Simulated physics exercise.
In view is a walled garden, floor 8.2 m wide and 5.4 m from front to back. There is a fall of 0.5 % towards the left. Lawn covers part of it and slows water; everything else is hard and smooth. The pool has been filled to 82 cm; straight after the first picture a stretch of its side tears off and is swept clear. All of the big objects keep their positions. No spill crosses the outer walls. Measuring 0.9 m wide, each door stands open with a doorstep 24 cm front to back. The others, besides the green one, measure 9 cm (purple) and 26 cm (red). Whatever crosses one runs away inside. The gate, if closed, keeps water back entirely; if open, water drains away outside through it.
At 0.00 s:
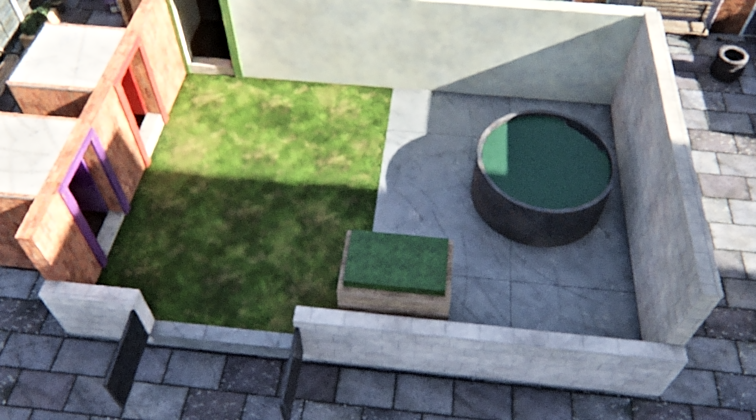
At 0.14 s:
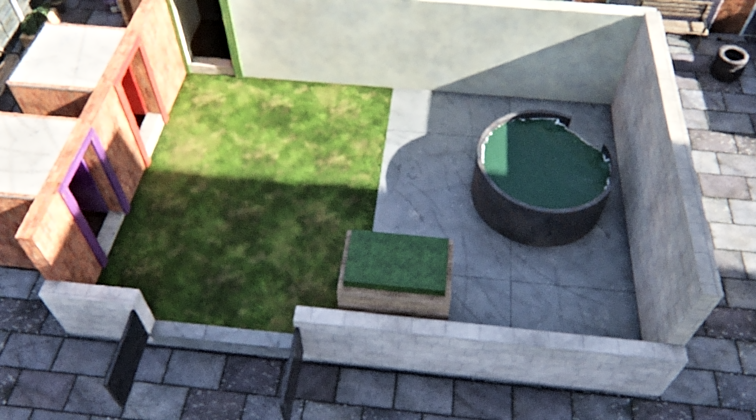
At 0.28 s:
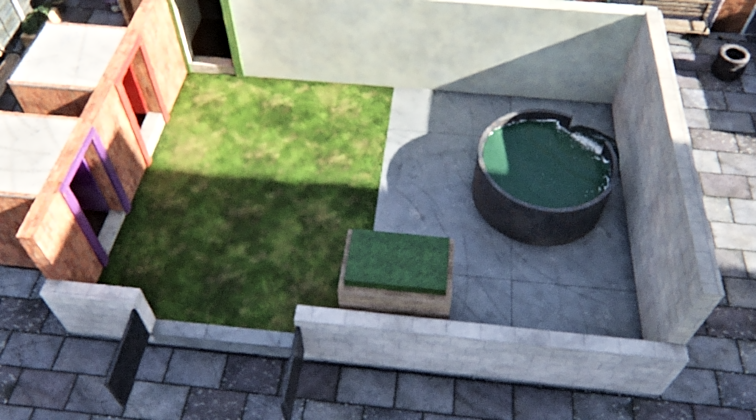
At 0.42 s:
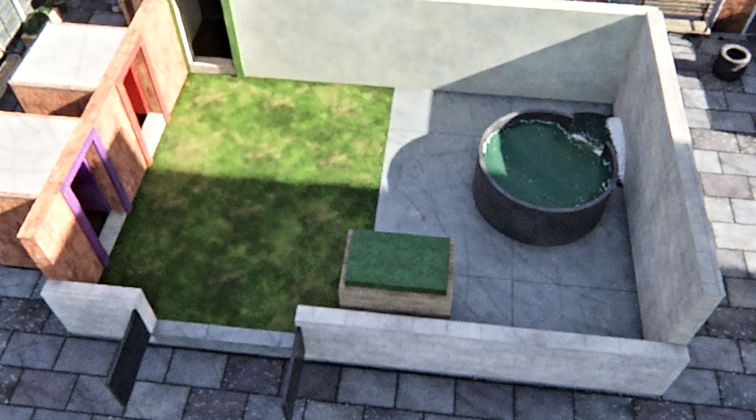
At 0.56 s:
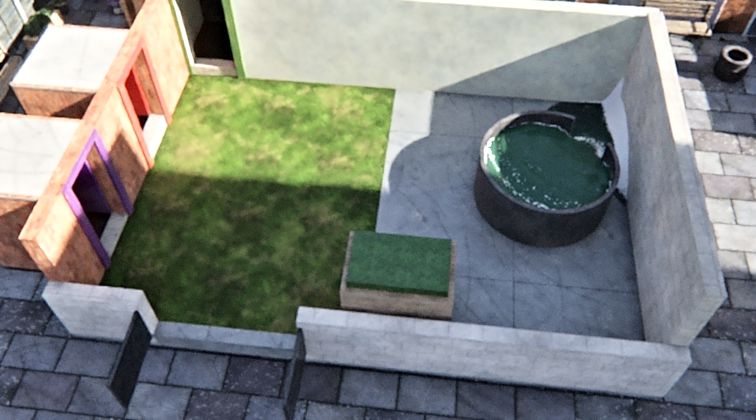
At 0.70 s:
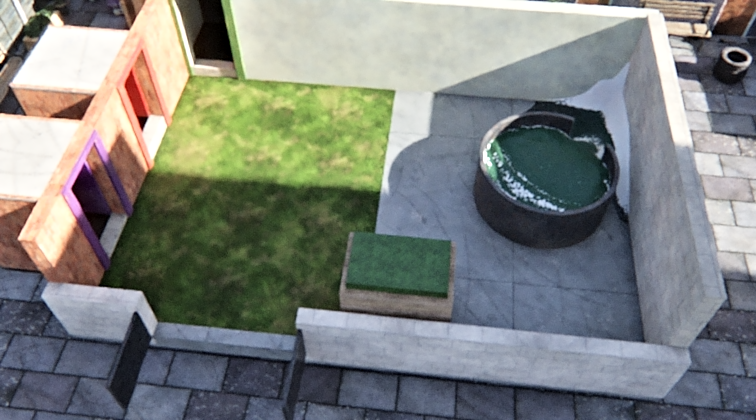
In a walled garden, water pours from the round pool's broken far side onto the paving.
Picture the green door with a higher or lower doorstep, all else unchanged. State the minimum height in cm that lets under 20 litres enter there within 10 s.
Some 7 cm above the ground.
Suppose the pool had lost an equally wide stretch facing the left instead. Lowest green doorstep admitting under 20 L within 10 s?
Close to 9.0 cm at the least.
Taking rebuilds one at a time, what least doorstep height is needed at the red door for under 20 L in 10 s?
At red, roughly 7.0 cm.
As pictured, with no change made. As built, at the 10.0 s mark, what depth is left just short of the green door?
Depth: Near 9.0 cm.
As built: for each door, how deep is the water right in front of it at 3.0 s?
In cm: Purple 0, green 0, red 0.
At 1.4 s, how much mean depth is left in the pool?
On average, around 56 cm.
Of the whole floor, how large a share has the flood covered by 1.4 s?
Roughly 10 percent of the floor.
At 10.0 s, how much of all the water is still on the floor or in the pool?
Share still there: Approx. 98 percent.
After 1.4 s water covers 10 % of the floor, deepest (66 cm) near (600, 111); it has not reached the green door.
After 3.0 s water covers 40 % of the floor, deepest (39 cm) near (616, 162); it has not reached the green door.
After 10.0 s water covers 100 % of the floor, deepest (12 cm) near (616, 162); 9 cm at the green door, 0 litres in over its 20 cm doorstep.
At the green door as built, the water arrived by 4.2 s and peaked near 11 cm at 6.8 s.
Run again over the same 10 s with other heights there, 36 litres in over 5.5 cm, 15 litres over 7.5 cm. The limit of 20 litres is kept from about 7 cm up.
